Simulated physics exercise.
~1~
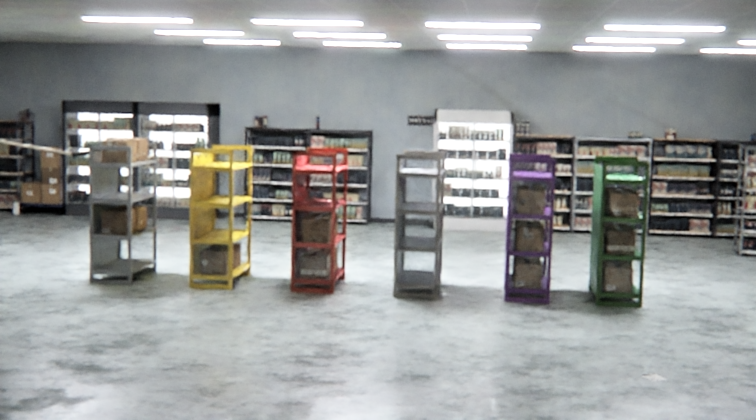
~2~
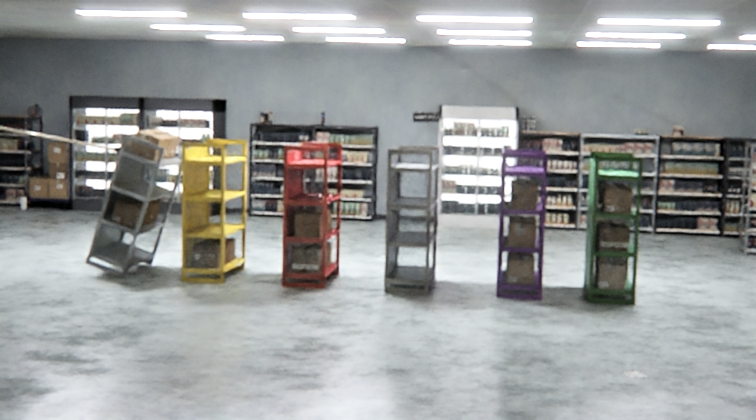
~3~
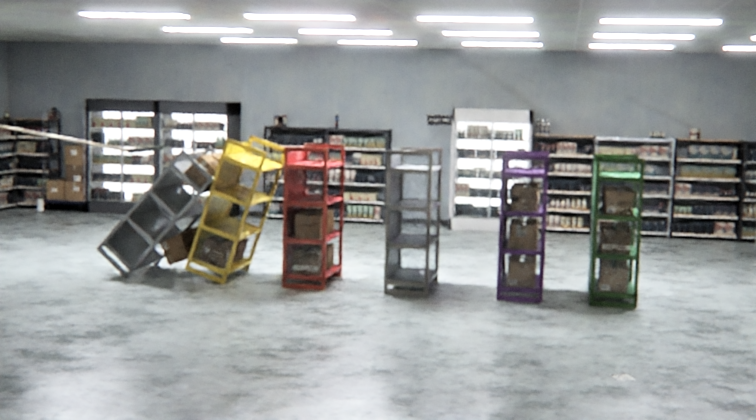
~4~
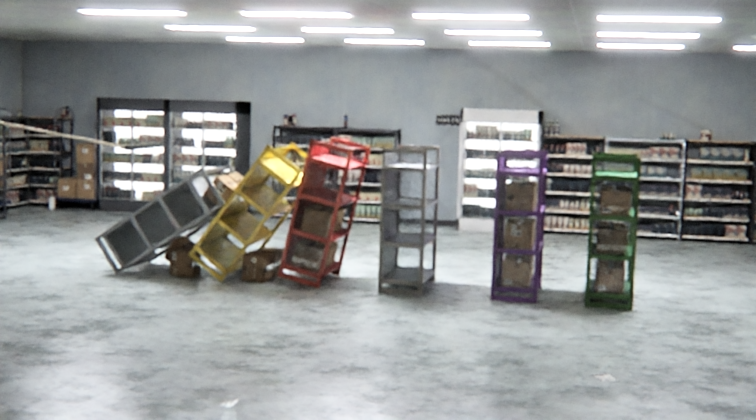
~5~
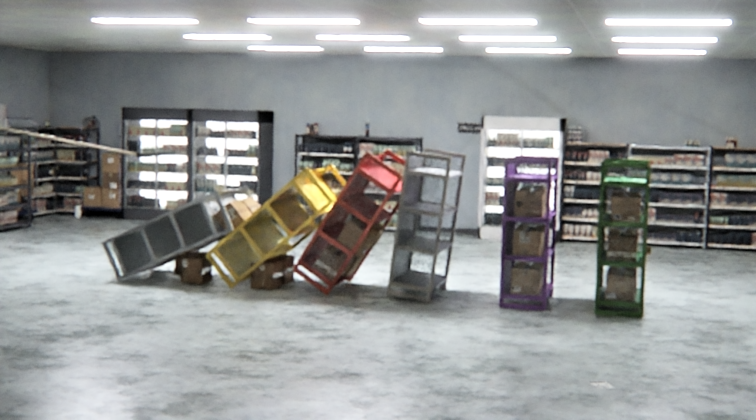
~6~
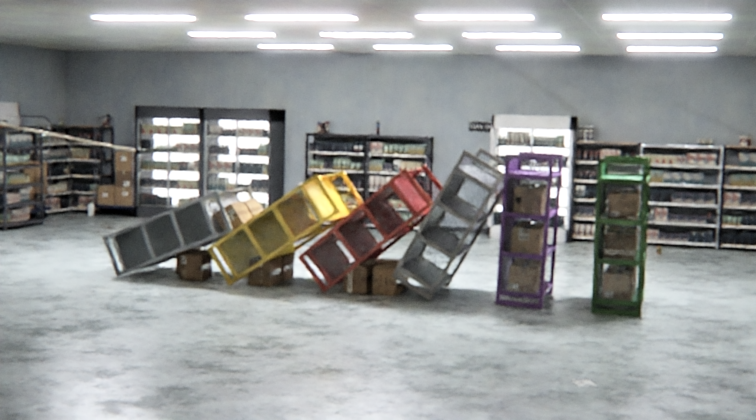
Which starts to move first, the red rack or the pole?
The pole starts to move first. The red rack is still upright then, and only begins to tilt later, once the yellow rack is leaning over towards it.
